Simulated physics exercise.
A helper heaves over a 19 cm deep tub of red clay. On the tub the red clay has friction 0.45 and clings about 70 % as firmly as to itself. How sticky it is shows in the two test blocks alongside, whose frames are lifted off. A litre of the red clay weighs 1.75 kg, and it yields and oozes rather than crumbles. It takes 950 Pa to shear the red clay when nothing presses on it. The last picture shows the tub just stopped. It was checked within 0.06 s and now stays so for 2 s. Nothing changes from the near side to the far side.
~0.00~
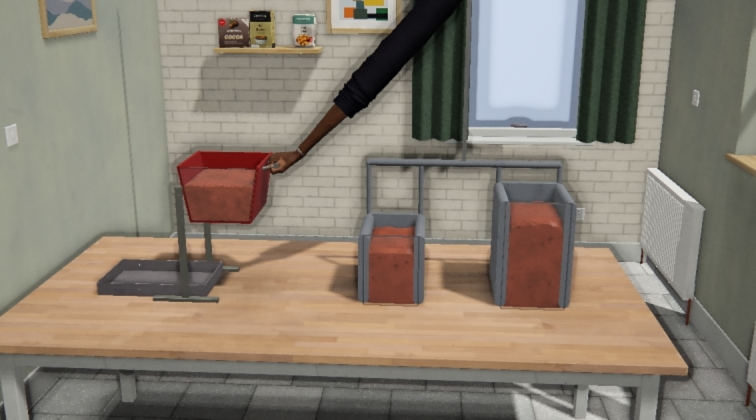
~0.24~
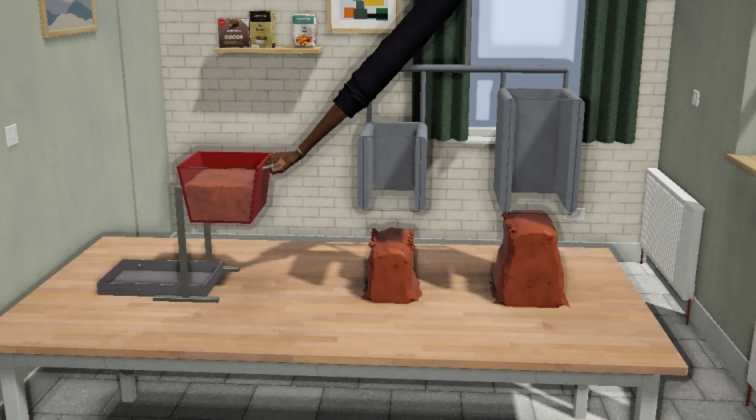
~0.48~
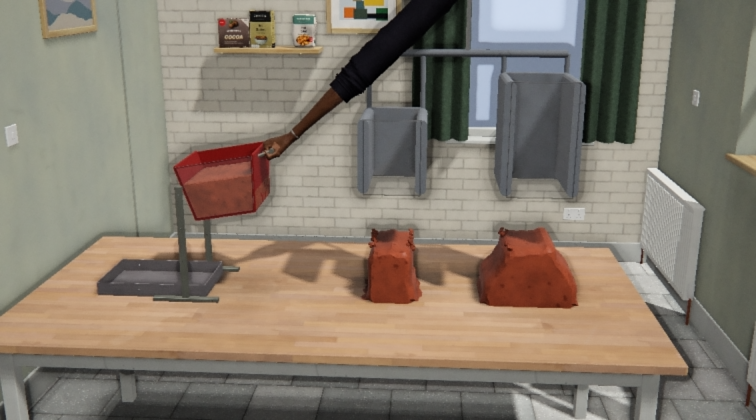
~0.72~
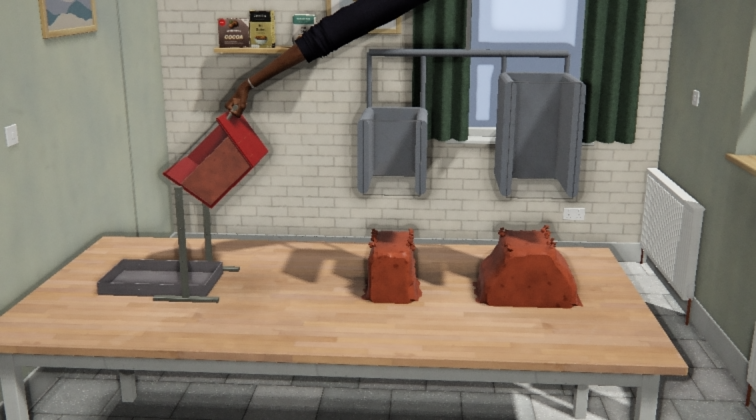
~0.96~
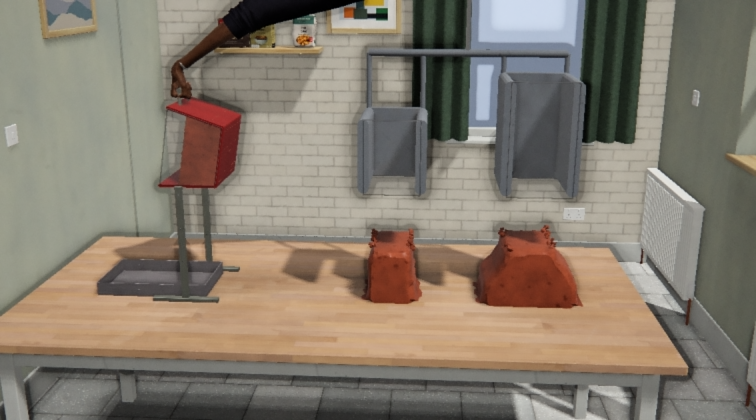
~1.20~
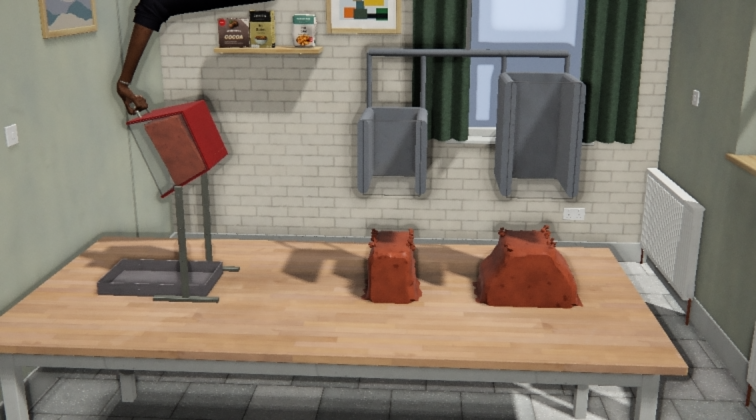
In the video, grey casings lift off two red clay blocks on a table, and the larger right one slumps and widens while the left barely changes; a hand then rotates a red tub of clay leftward past its side.
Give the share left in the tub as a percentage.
About 0 %.
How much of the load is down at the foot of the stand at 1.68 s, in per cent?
Some 70 per cent.
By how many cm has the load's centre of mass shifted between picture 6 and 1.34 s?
Roughly 8 cm.
After 1.34 s, the tub is at 112 degrees and holds 86 %.
After 1.51 s, the tub is at 112 degrees and holds 22 %.
After 1.68 s, the tub is at 112 degrees and holds 0 %.
After 1.85 s, the tub is at 112 degrees and holds 0 %.
After 3.20 s, the tub is at 112 degrees and holds 0 %.
